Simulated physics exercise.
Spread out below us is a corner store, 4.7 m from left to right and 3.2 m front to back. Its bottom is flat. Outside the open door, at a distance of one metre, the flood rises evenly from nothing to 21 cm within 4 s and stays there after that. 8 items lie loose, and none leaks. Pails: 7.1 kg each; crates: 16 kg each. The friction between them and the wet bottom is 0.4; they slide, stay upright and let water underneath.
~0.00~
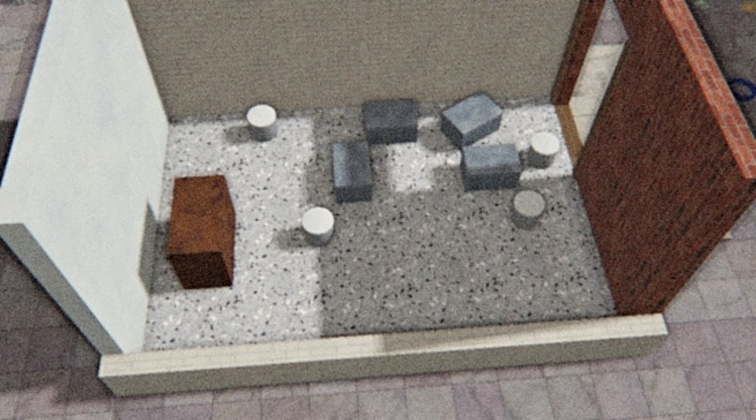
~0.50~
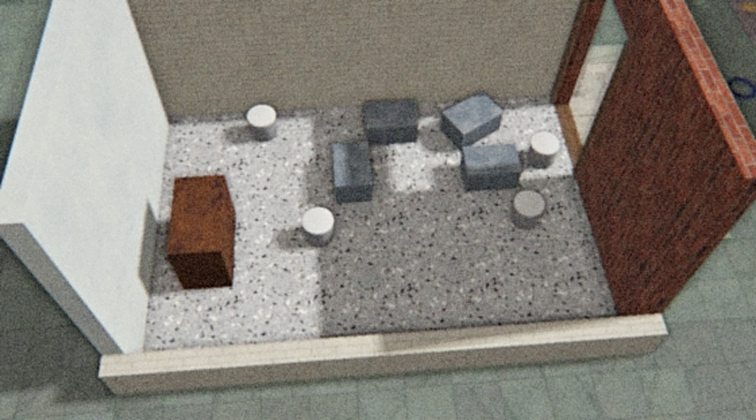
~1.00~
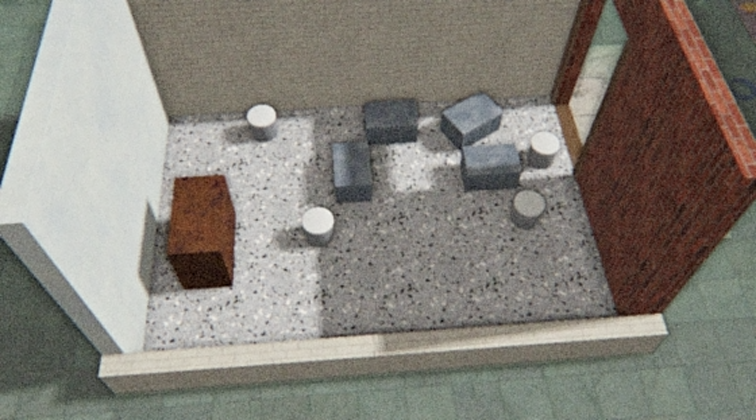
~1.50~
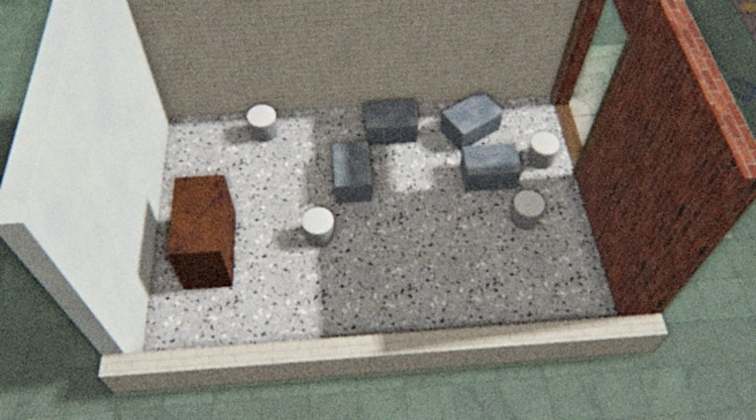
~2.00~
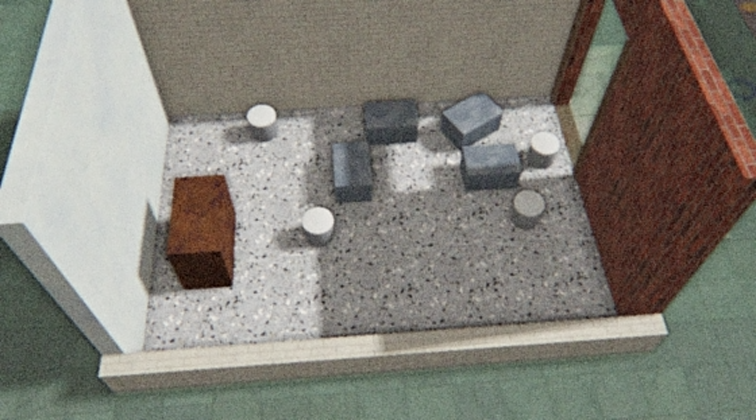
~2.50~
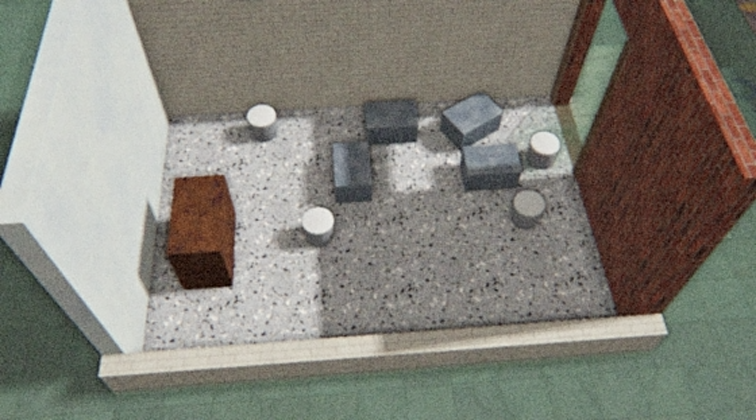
An open-topped room with a speckled floor stood still as murky green water covered the paving outside, then crept into the doorway at the right, while the blocks and round stools inside never moved.
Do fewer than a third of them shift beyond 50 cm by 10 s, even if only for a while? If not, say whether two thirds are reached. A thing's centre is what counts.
Two in three or more.
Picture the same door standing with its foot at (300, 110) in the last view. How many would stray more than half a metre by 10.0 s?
Then 3 of them would.
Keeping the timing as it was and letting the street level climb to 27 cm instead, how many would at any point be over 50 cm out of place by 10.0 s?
Then 7 of them.
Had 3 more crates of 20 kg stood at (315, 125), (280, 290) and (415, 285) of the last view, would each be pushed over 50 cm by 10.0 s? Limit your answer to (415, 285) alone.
I'd say not far enough.
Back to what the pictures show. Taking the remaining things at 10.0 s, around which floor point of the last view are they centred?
Near (323, 202).
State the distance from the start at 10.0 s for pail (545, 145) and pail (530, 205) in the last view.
First 60 cm, then 10 cm.
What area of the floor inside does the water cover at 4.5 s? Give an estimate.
Wet area: Approx. 4.5 m2.
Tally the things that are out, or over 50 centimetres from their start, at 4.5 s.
The count is 0.
After 3.5 s 0 of 8 are over 50 cm from their spots; 0 afloat.
After 4.5 s 0 of 8 are over 50 cm from their spots; 0 afloat.
After 7.0 s 6 of 8 are over 50 cm from their spots; 1 afloat.
After 10.0 s 6 of 8 are over 50 cm from their spots, and 6 have been at some point; 4 afloat.
